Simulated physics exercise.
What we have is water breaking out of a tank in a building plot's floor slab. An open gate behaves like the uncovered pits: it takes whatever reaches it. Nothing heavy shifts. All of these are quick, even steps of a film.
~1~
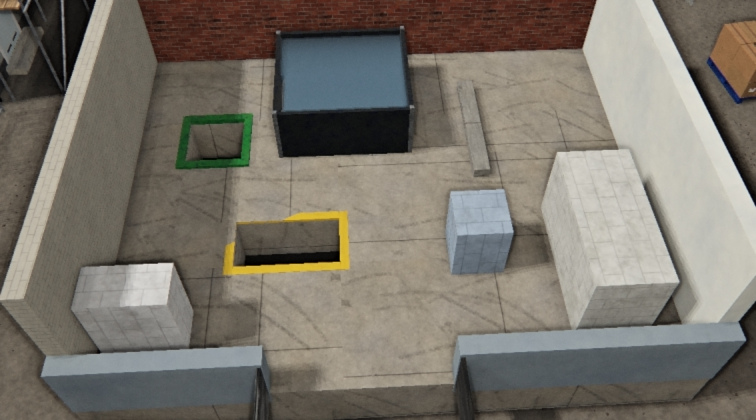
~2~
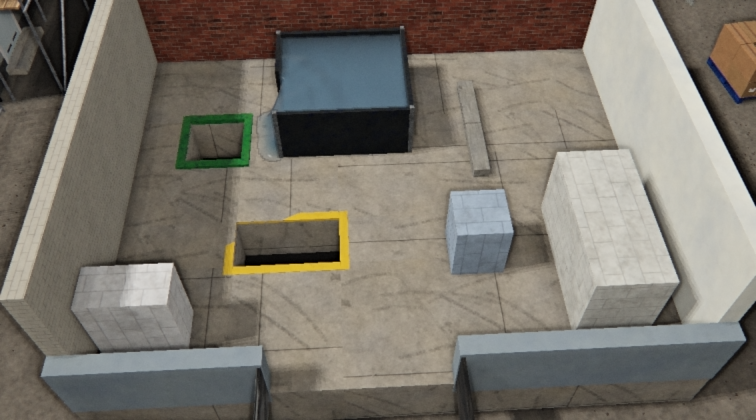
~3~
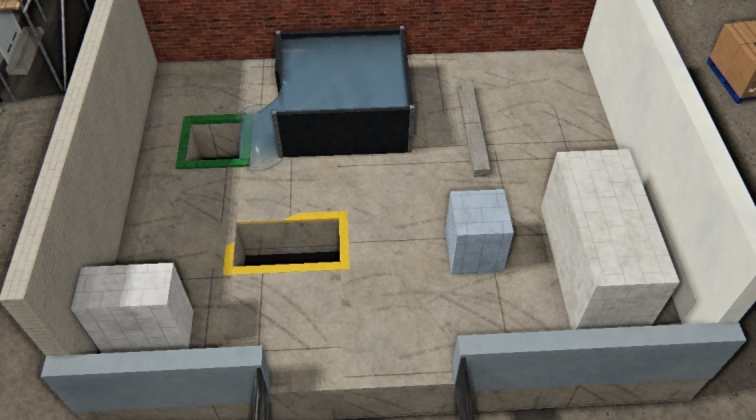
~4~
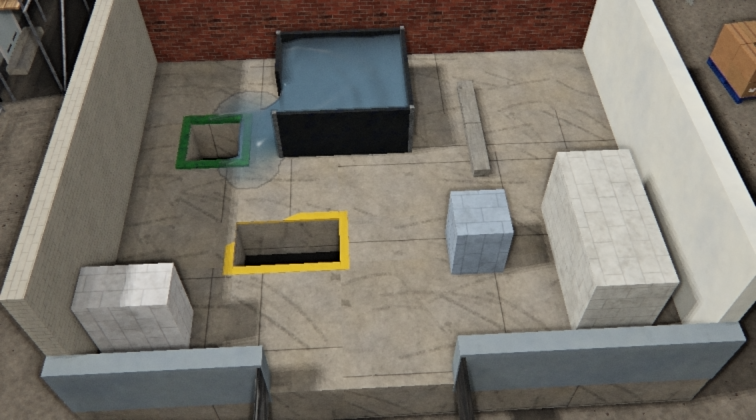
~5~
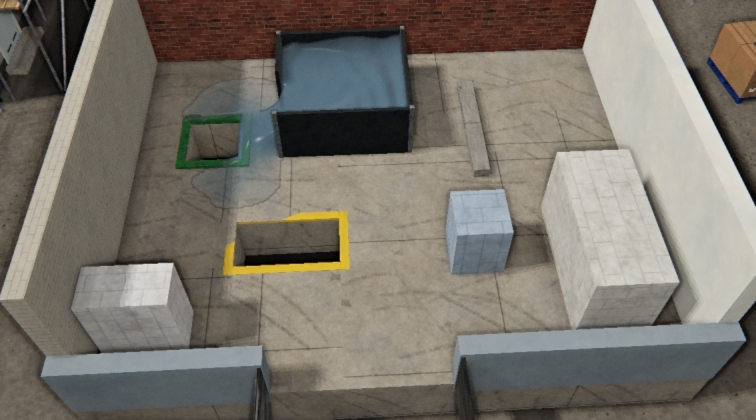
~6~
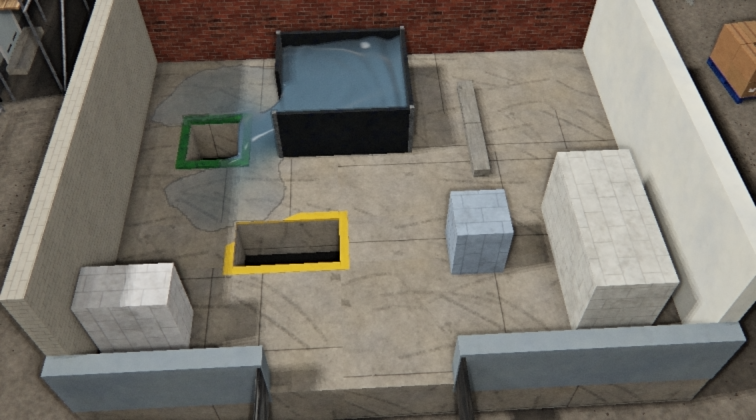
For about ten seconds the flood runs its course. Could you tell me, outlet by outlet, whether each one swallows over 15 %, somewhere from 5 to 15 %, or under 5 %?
As I see it, the gate carries off beneath five per cent; the yellow pit carries off five to fifteen per cent; the green pit carries off upward of fifteen per cent.
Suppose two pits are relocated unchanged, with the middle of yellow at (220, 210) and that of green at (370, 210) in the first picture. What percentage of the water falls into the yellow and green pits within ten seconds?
Per cent, approx.: Yellow 35, green 0.
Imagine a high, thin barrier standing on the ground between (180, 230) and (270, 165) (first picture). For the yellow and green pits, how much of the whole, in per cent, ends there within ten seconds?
I'd say the yellow pit takes roughly 2 %, the green pit roughly 60 %.
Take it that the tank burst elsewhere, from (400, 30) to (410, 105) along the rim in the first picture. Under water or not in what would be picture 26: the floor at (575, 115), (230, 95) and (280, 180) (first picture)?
Result, in sequence: Inundated; untouched by the flood; untouched by the flood.
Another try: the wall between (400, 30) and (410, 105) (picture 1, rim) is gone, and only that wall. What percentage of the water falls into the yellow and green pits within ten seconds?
The yellow pit takes 20 per cent and the green pit 0 per cent.
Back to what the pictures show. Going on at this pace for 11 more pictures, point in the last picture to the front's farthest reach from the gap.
The farthest point of the front sits at (92, 382).
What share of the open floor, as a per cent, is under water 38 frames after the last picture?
My estimate is roughly 45 percent.
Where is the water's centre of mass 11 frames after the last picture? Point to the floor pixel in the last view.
Somewhere near (306, 126).
A moment on, water covers 20 % of the floor; the gate 0 %, the yellow pit 0 %, the green pit 18 %.
Next, water covers 20 % of the floor; the gate 0 %, the yellow pit 1 %, the green pit 28 %.
Then, water covers 30 % of the floor; the gate 0 %, the yellow pit 1 %, the green pit 38 %.
Later, water covers 45 % of the floor; the gate 1 %, the yellow pit 3 %, the green pit 49 %.
In the end, water covers 50 % of the floor; the gate 3 %, the yellow pit 8 %, the green pit 54 %.
